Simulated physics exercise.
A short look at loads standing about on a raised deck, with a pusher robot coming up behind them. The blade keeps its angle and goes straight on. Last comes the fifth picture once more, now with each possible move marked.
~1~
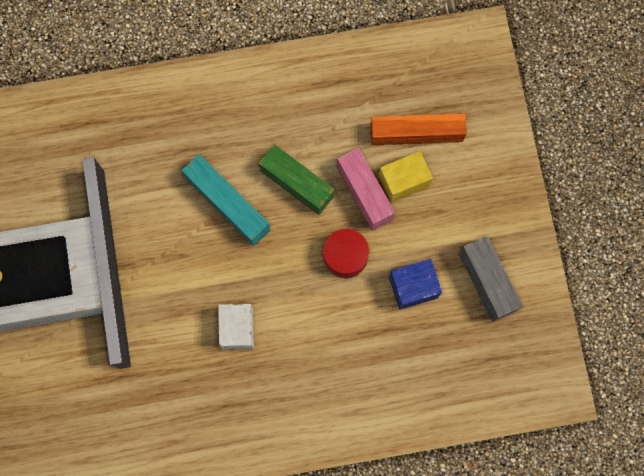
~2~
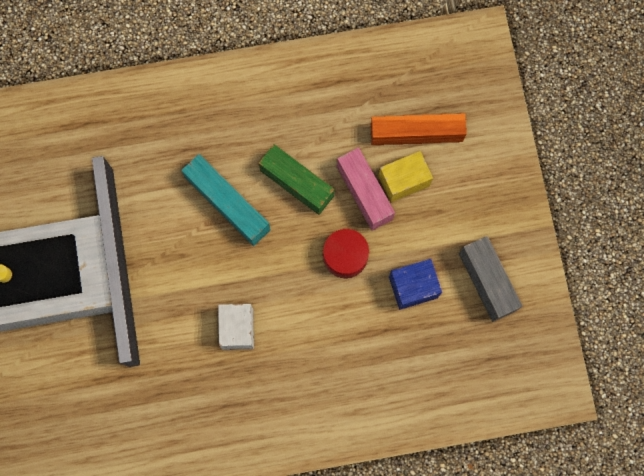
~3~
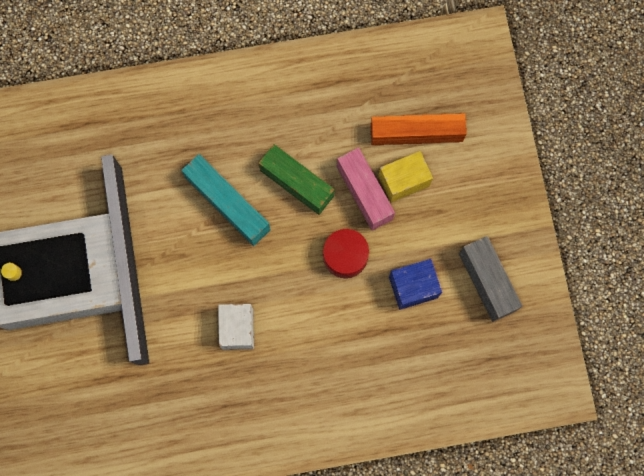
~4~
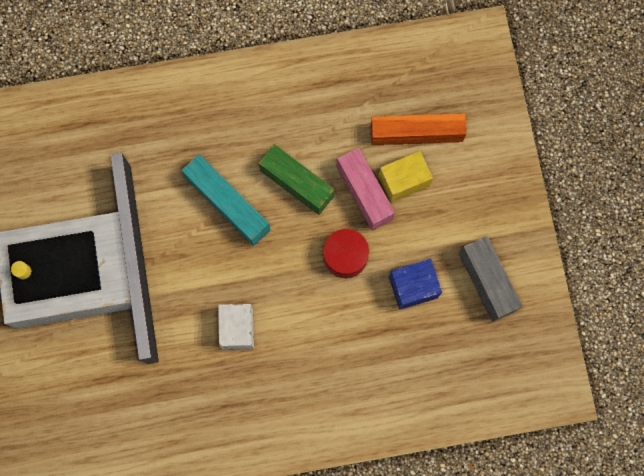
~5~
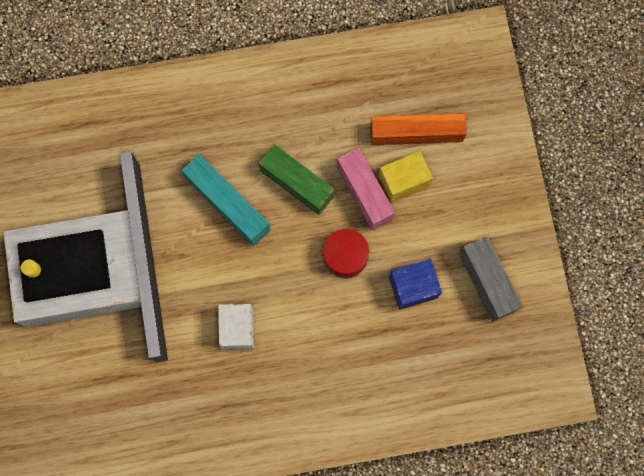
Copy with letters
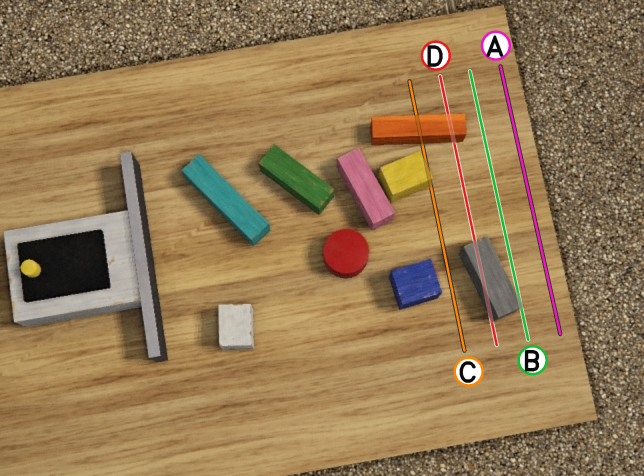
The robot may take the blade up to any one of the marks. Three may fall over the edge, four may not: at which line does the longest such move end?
As far as mark D.
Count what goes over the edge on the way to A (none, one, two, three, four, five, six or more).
By then, six or more.
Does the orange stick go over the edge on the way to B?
By then, yes.
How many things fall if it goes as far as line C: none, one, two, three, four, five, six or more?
In all, none.
On the marked copy, A at (530, 196); B at (498, 202); C at (436, 212); D at (468, 207).
With D. Early on, robot (189, 244); white crate (296, 316); green bar (311, 182).
Further on, robot (308, 224); orange stick (458, 120); yellow crate (468, 171).
At the end, robot (401, 208); grey bar over the edge; yellow crate over the edge; three fallen.
As for the rest, A drops eight; B drops five; C is within the limit but short.
